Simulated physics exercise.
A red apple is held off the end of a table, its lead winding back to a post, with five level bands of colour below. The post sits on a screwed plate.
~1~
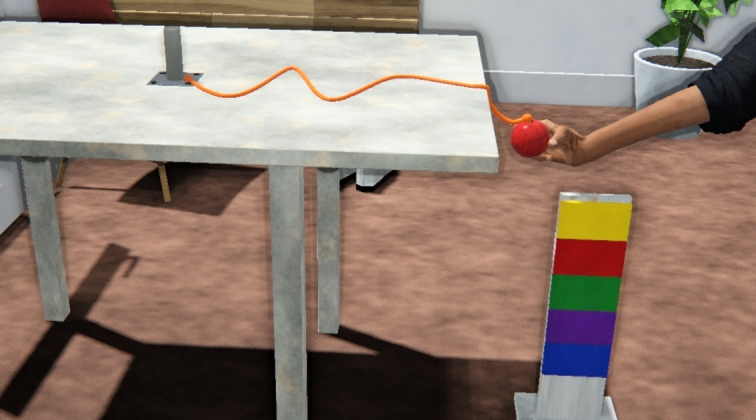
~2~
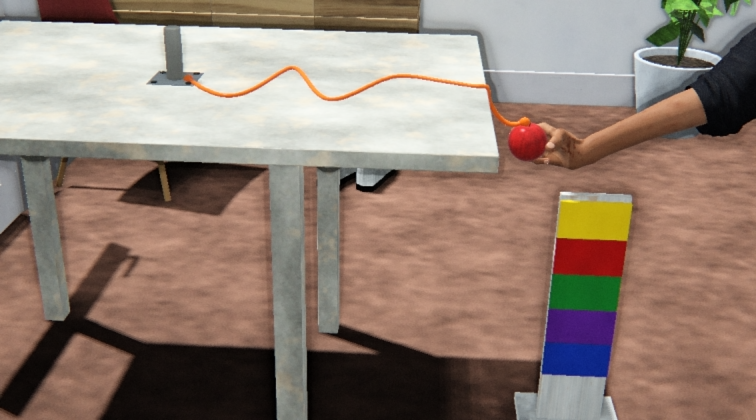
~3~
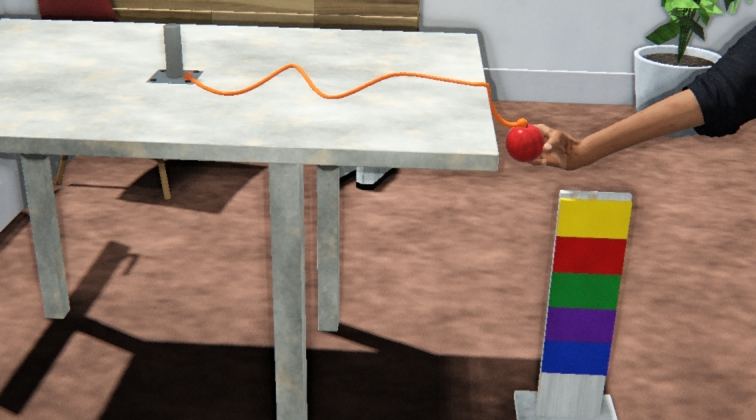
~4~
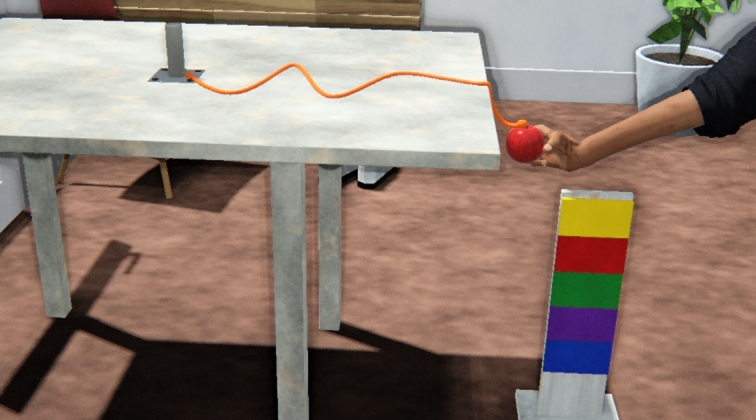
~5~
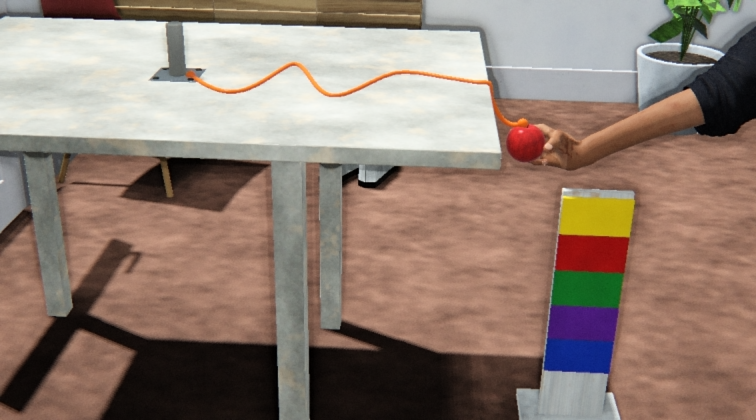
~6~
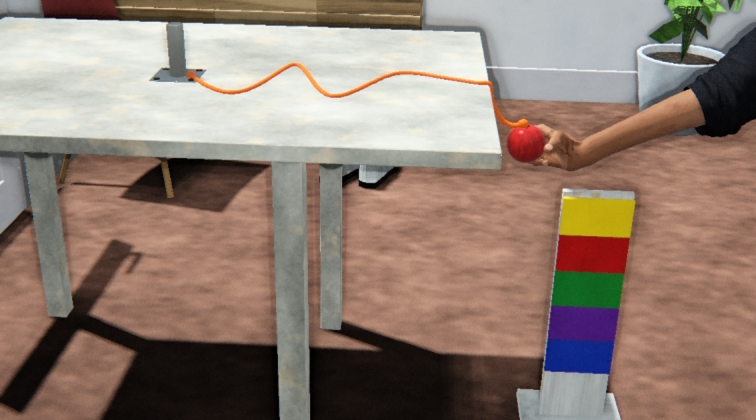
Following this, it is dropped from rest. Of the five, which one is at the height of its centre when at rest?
At rest, its centre is at the height of blue.
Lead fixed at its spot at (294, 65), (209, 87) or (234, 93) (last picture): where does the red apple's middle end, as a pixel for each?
Taking them in turn, I'd expect around (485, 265), (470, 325) and finally (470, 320).
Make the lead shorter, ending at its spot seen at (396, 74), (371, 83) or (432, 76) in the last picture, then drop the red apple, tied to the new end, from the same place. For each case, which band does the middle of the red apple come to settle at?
Yellow; higher than all five; red.
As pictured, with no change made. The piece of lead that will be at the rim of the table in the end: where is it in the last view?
The point sits close to (324, 93).
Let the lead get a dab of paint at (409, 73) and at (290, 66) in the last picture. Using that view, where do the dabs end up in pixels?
Around (480, 206); the other one around (377, 81).
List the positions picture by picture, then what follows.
In the first frame, red apple (530, 139); yellow (594, 222); red (590, 259); green (585, 294); purple (581, 328); blue (577, 361).
In the second frame, red apple (527, 142); lead through (213, 93) (274, 77) (310, 85) (365, 89) (442, 81).
In the third frame, red apple (525, 143).
In the fourth frame, red apple (525, 144); lead through (214, 90) (275, 74) (312, 82) (366, 86) (443, 79).
In the fifth frame, red apple (526, 143).
In the sixth frame, red apple (526, 144); lead through (215, 90) (276, 74) (313, 82) (367, 85) (445, 78).
Soon after, apple near (456, 334); level with blue.
After that, apple near (483, 344); level with blue.
In the end, apple near (466, 344); level with blue. Its middle rests at the blue band.
